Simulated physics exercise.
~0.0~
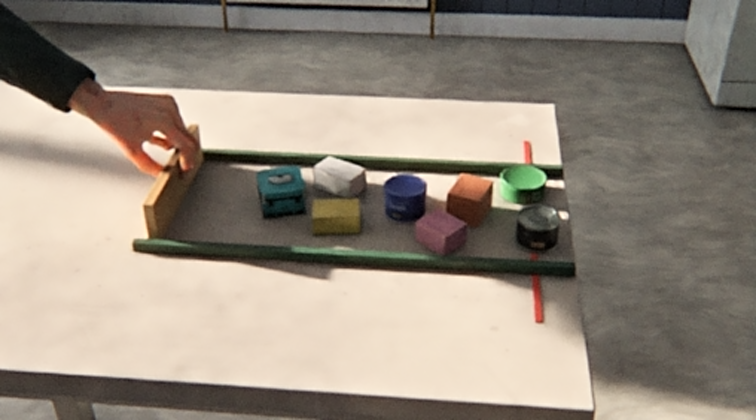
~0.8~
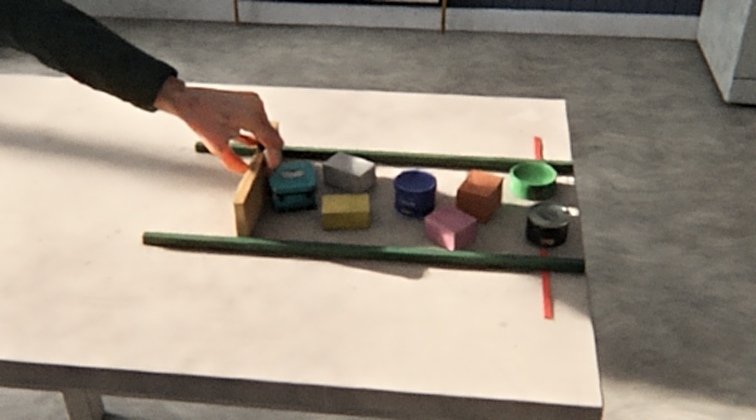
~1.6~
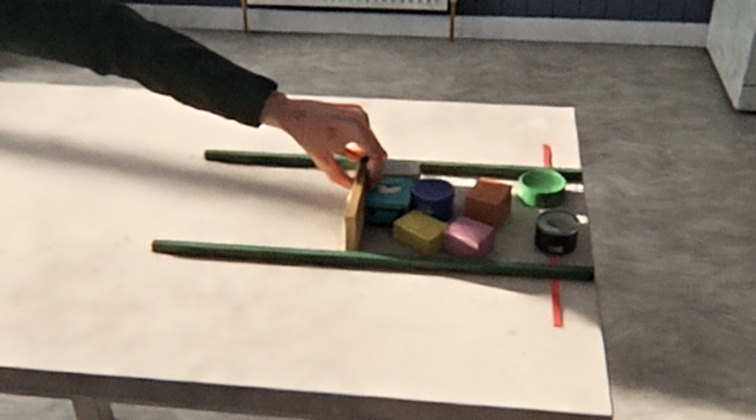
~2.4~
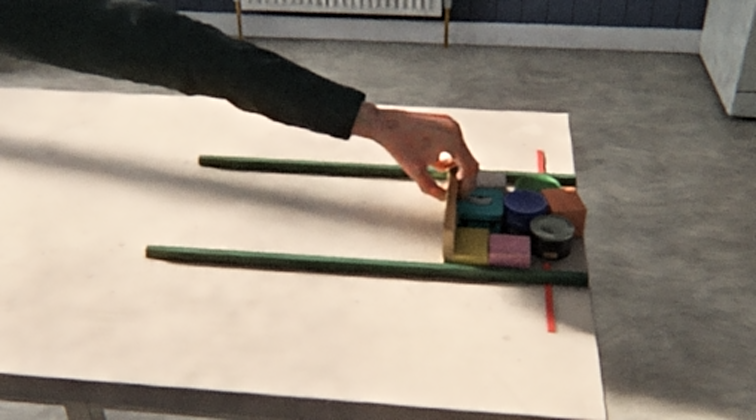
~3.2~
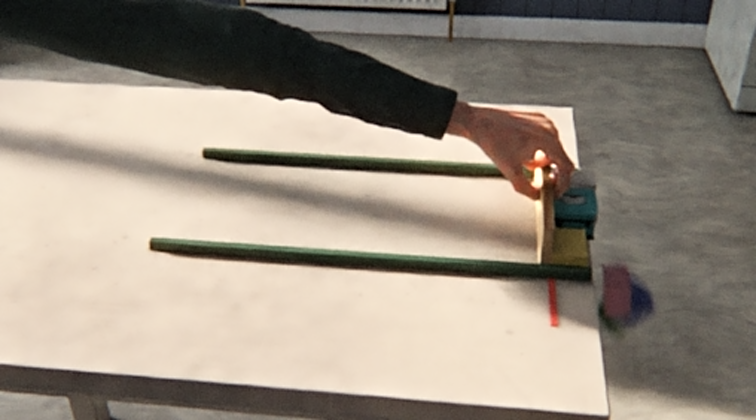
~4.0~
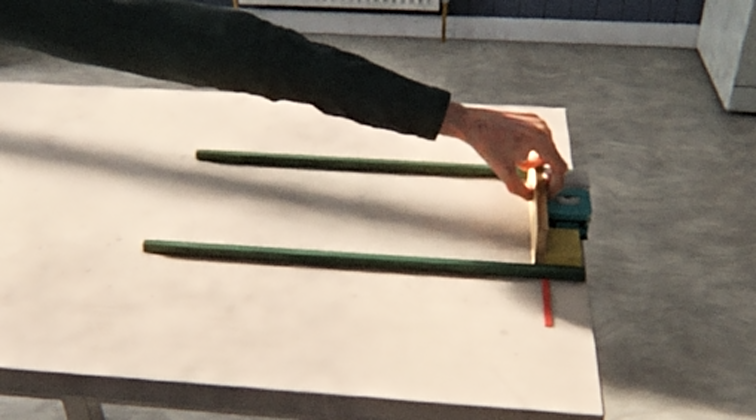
A hand slid an upright wooden board to the right between two green rails, gathering small blocks and pots and pushing most of them off the table's edge, until it stopped by the red tape with the teal and yellow pieces still at the brink.
